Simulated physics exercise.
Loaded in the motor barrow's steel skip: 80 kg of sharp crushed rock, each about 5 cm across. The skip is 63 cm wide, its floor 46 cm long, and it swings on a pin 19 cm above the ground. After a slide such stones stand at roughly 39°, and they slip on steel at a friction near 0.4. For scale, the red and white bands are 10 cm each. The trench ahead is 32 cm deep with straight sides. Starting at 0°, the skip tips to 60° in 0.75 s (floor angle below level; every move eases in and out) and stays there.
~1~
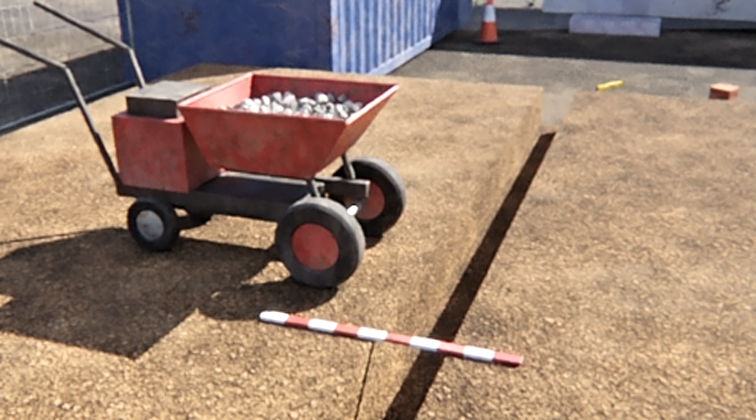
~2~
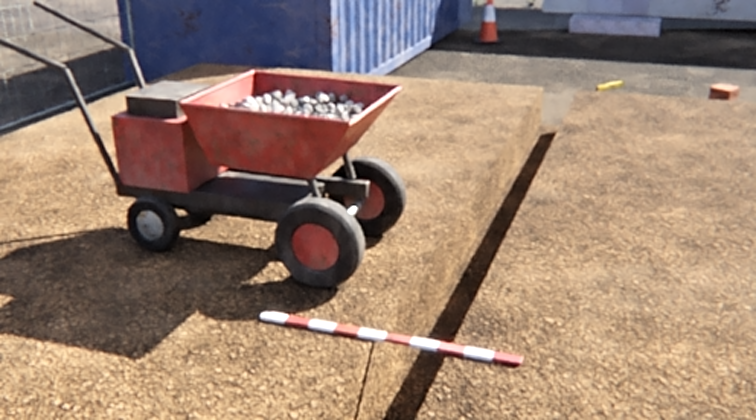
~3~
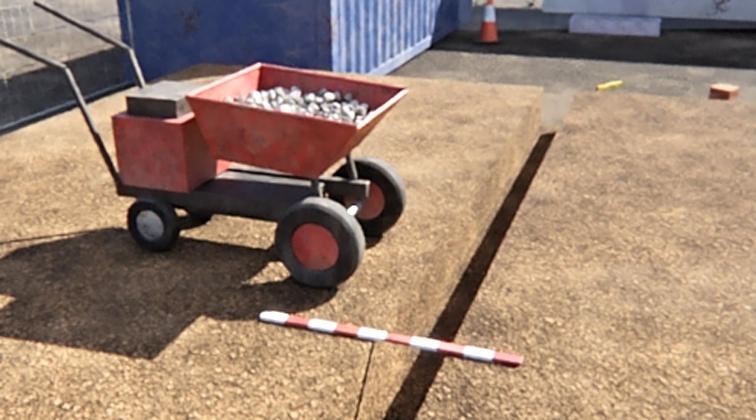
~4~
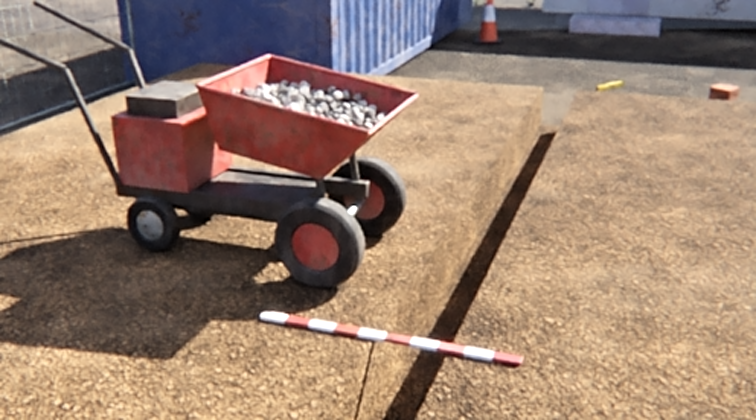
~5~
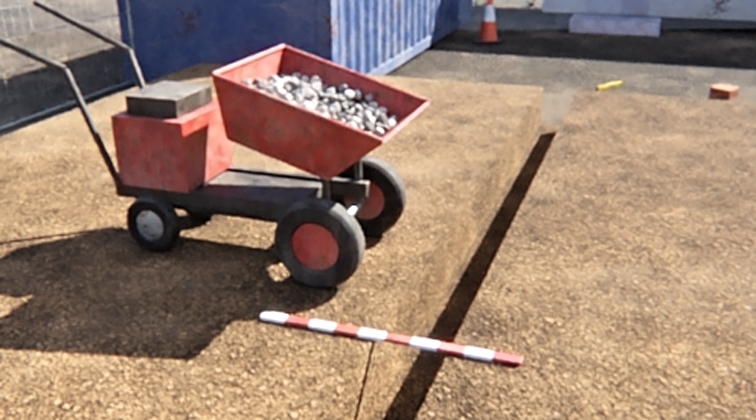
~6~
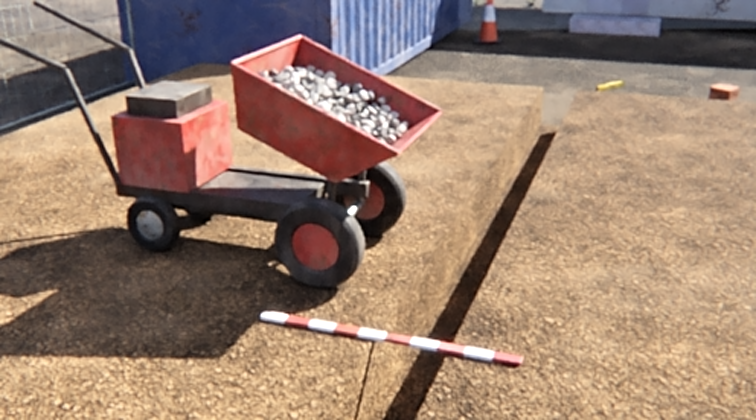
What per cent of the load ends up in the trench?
About 8 per cent.
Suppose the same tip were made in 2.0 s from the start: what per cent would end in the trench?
Then about 5 per cent.
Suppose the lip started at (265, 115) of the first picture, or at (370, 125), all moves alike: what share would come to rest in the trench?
Near 25 per cent from the first place, 0 from the second.
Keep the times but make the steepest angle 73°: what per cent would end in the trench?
In that case some 35 per cent.
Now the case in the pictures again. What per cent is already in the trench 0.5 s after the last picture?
About 0 per cent by then.
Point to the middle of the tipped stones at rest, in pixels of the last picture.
Around (514, 282).
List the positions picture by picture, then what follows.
Lip at (347, 122), floor tilted 0°, highest stones at (315, 105), in the first frame.
The skip is at 1°, its lip at (350, 124); the top of the load is at (306, 105), in the second frame.
The skip is at 5°, its lip at (358, 127); the top of the load is at (283, 100), in the third frame.
The skip is at 10°, its lip at (369, 133); the top of the load is at (278, 92), in the fourth frame.
Lip at (383, 142), floor tilted 16°, highest stones at (284, 83), in the fifth frame.
Lip at (397, 154), floor tilted 23°, highest stones at (297, 75), in the sixth frame.
Then, 0.2 s after the last picture the floor is at 50°, 100 % in the skip; the foremost stones are at (425, 178).
Then, 0.5 s after the last picture the floor is at 60°, 95 % in the skip, 2 % in the trench, 2 % past the trench; the foremost stones are at (494, 234).
Then, 0.9 s after the last picture the floor is at 60°, 72 % in the skip, 4 % in the trench, 24 % past the trench; the foremost stones are at (581, 305).
Then, 2.8 s after the last picture the floor is at 60°, 64 % in the skip, 8 % in the trench, 27 % past the trench; the foremost stones are at (619, 305).
